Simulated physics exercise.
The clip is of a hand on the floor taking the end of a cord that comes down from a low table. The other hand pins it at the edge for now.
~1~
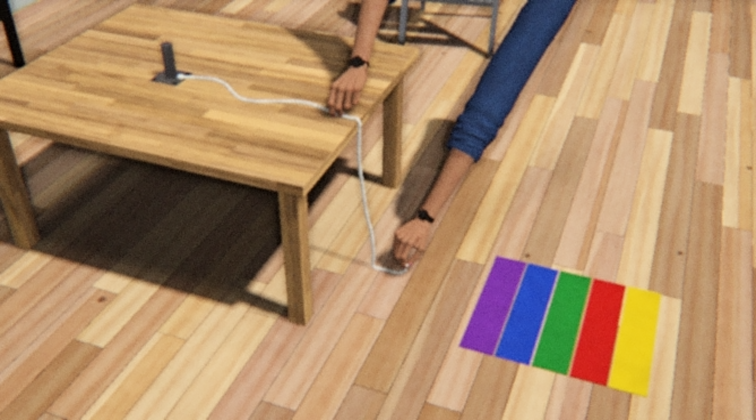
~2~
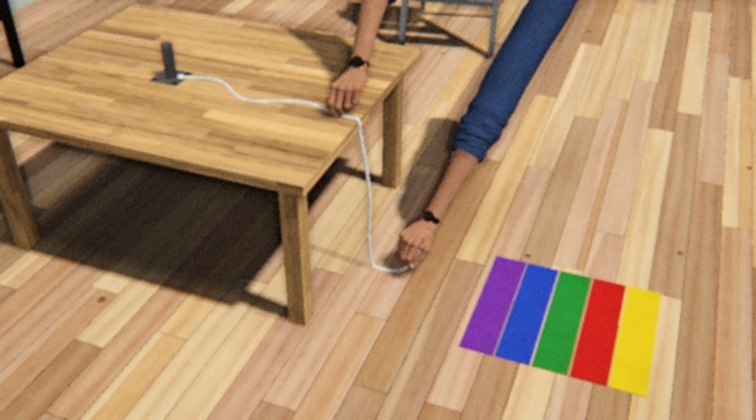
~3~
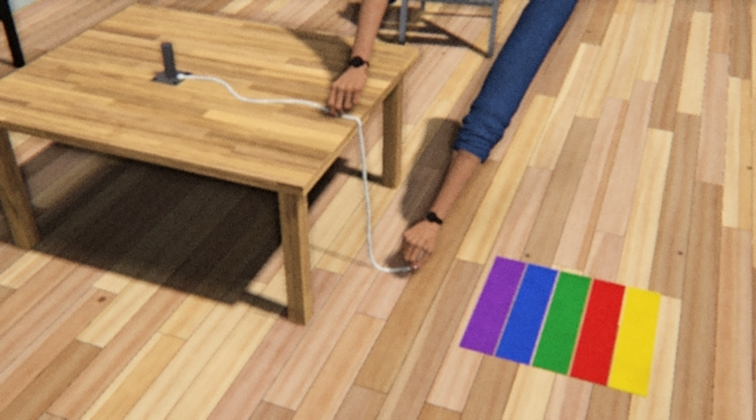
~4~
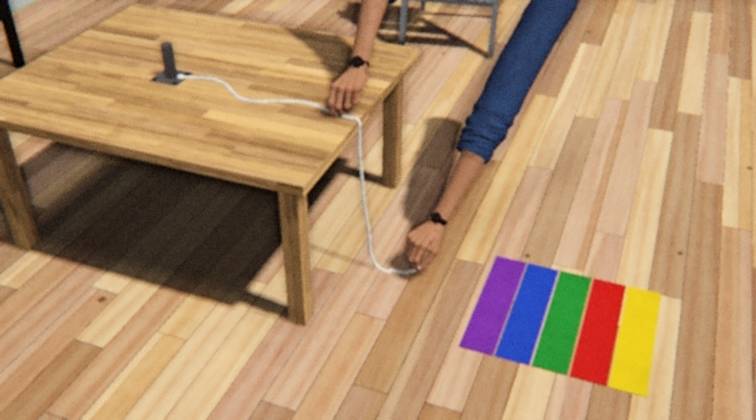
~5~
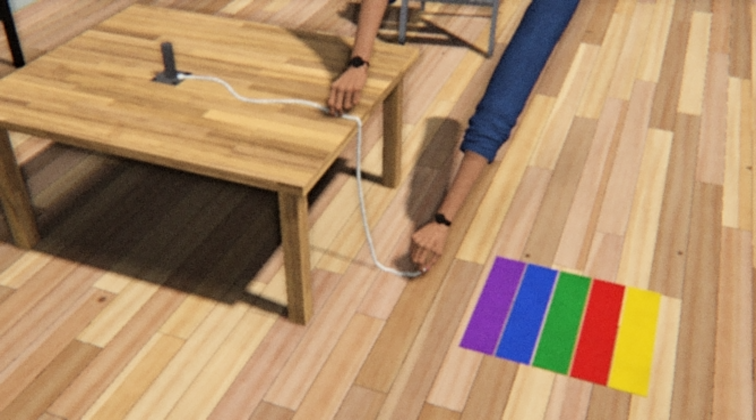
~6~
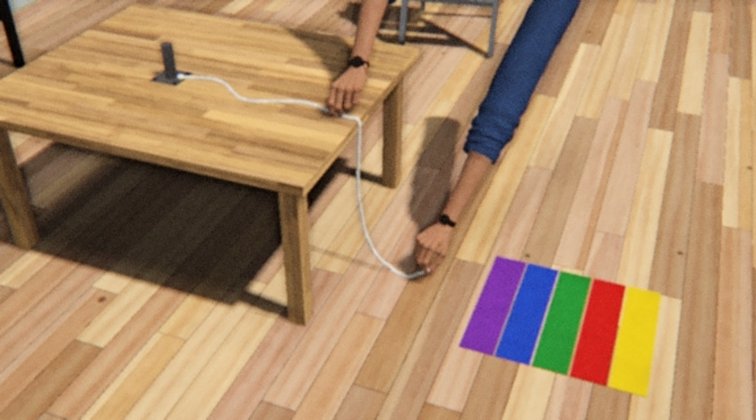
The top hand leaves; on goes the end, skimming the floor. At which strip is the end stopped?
The end stops over the blue strip.
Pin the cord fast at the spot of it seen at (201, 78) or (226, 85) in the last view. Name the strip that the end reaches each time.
Taking them in turn: Blue; blue.
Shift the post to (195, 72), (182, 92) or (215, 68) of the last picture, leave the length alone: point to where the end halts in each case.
About (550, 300), (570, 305) and (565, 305).
Soon after, end near (466, 279); short of the strips.
After that, end near (507, 289); over purple.
At the stop, end near (531, 295); over blue. It gets as far as the blue strip.
